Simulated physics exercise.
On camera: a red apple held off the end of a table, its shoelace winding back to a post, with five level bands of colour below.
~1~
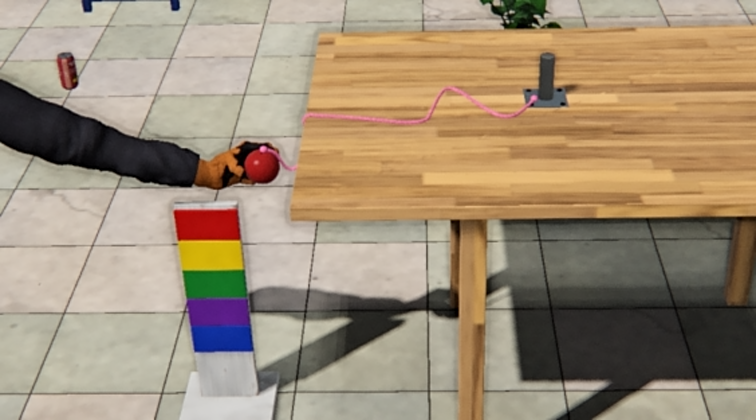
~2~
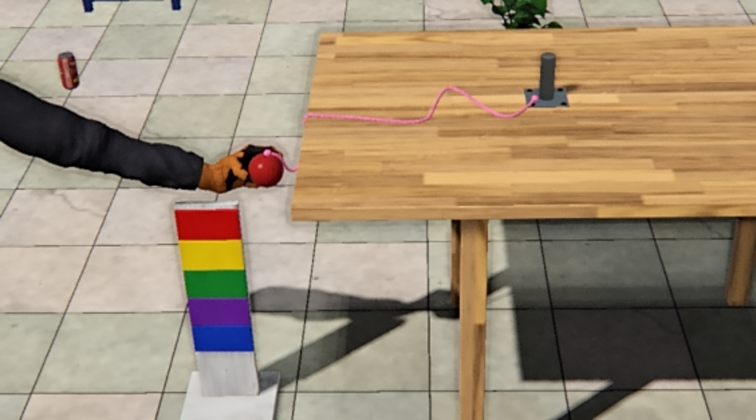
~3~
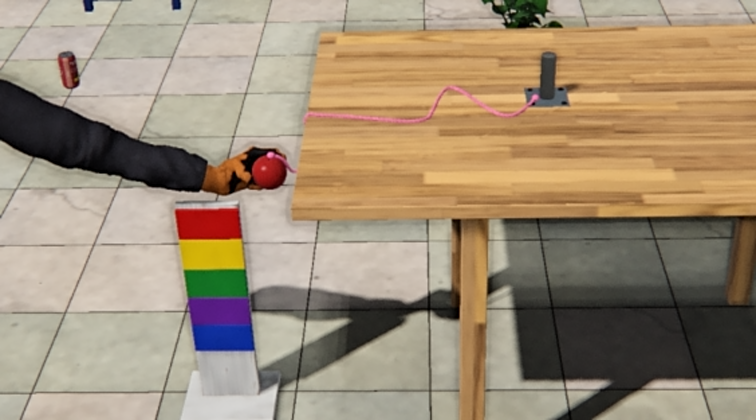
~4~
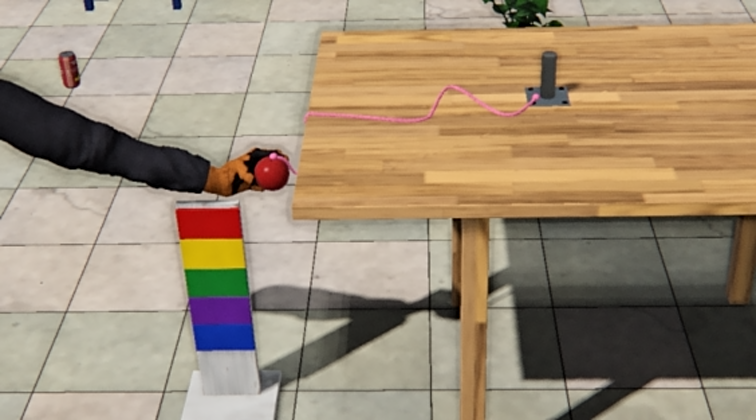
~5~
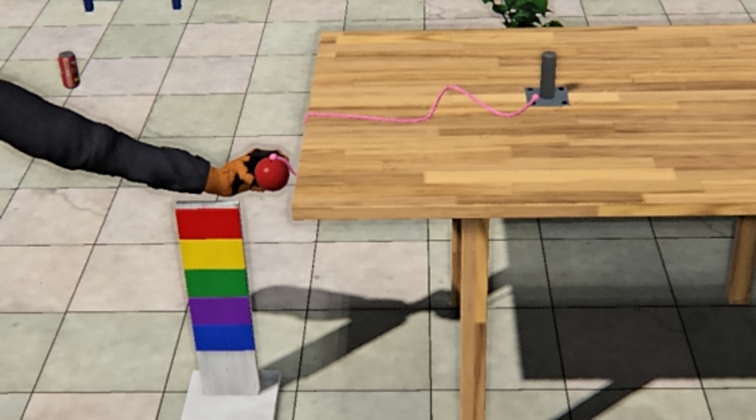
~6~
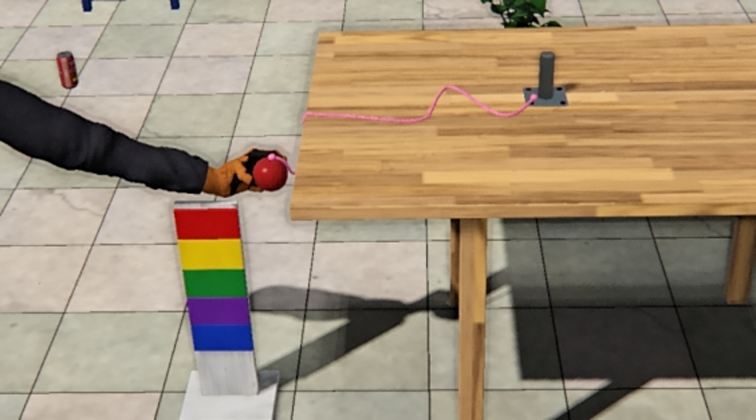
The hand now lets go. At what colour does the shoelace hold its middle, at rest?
At purple.
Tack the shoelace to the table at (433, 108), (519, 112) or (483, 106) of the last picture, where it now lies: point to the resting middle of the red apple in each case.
About (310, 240), (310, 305) and (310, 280).
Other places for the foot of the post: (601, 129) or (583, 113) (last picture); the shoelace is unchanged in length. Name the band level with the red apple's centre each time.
In that order: Green; green.
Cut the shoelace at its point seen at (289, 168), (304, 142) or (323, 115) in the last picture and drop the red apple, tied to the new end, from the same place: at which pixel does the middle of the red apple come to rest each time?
About (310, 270), (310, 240) and (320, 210).
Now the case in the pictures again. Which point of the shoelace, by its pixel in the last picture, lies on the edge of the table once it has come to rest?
The one at (408, 121).
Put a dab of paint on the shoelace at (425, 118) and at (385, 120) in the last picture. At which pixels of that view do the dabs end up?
About (324, 101), and the other about (308, 126).
Soon after, apple near (295, 288); level with green.
Then, apple near (350, 277); level with purple.
Further on, apple near (304, 289); level with purple.
At rest, apple near (322, 286); level with purple. Its centre hangs level with the purple band.
